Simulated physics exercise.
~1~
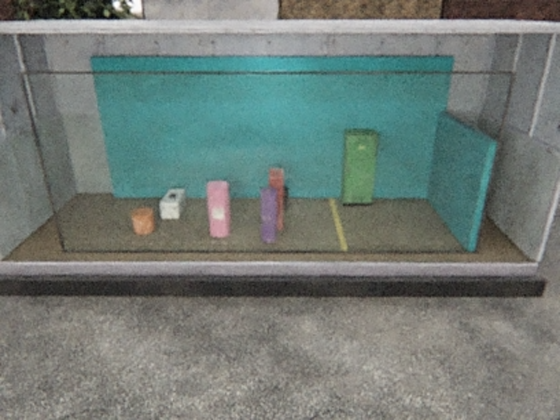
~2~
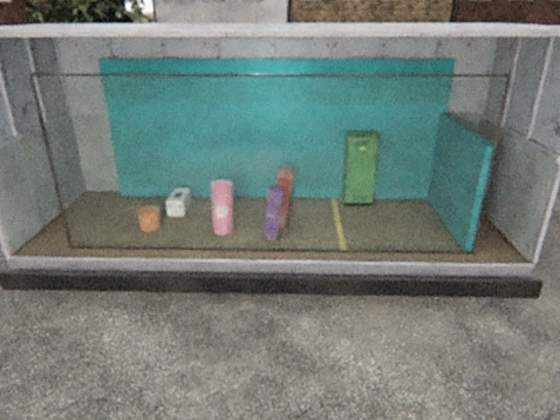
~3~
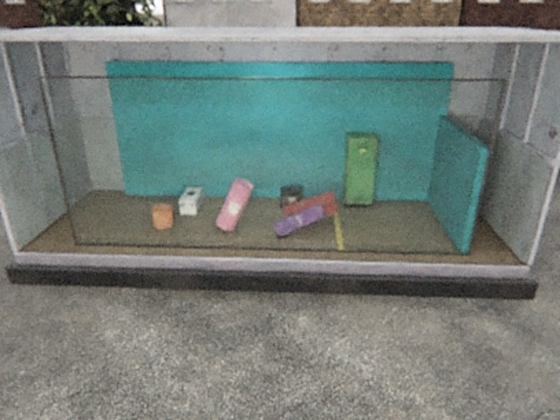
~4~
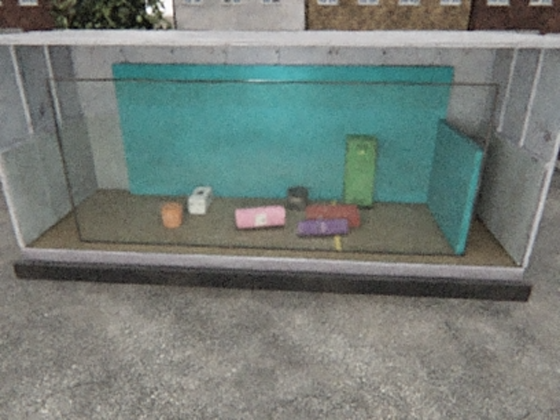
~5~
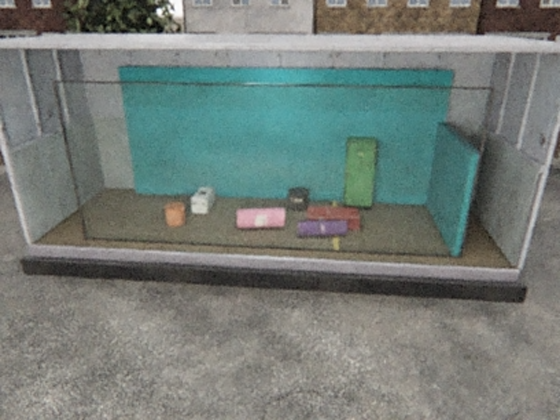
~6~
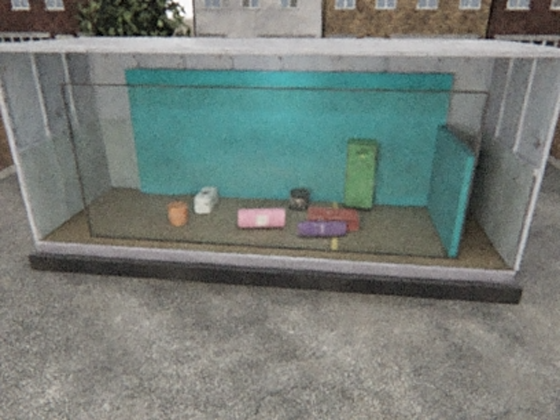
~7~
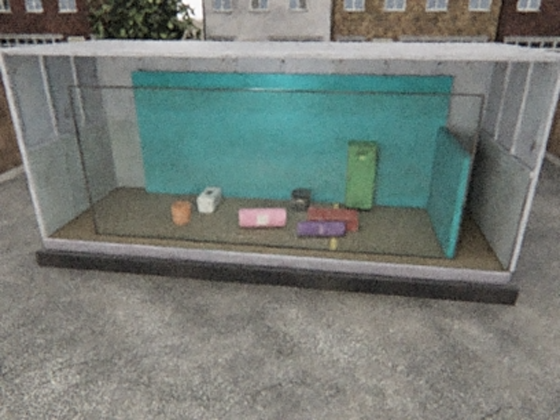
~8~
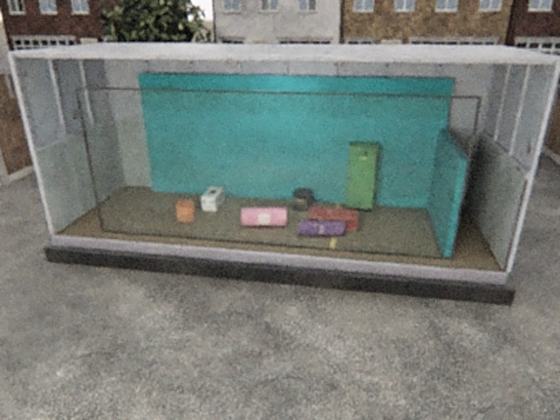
In a glass-fronted bay with a teal back wall, the purple roll, red tall box and pink drum leaned and toppled onto their sides, while the buckets and white toolbox stayed upright, and all came to rest short of the yellow line.
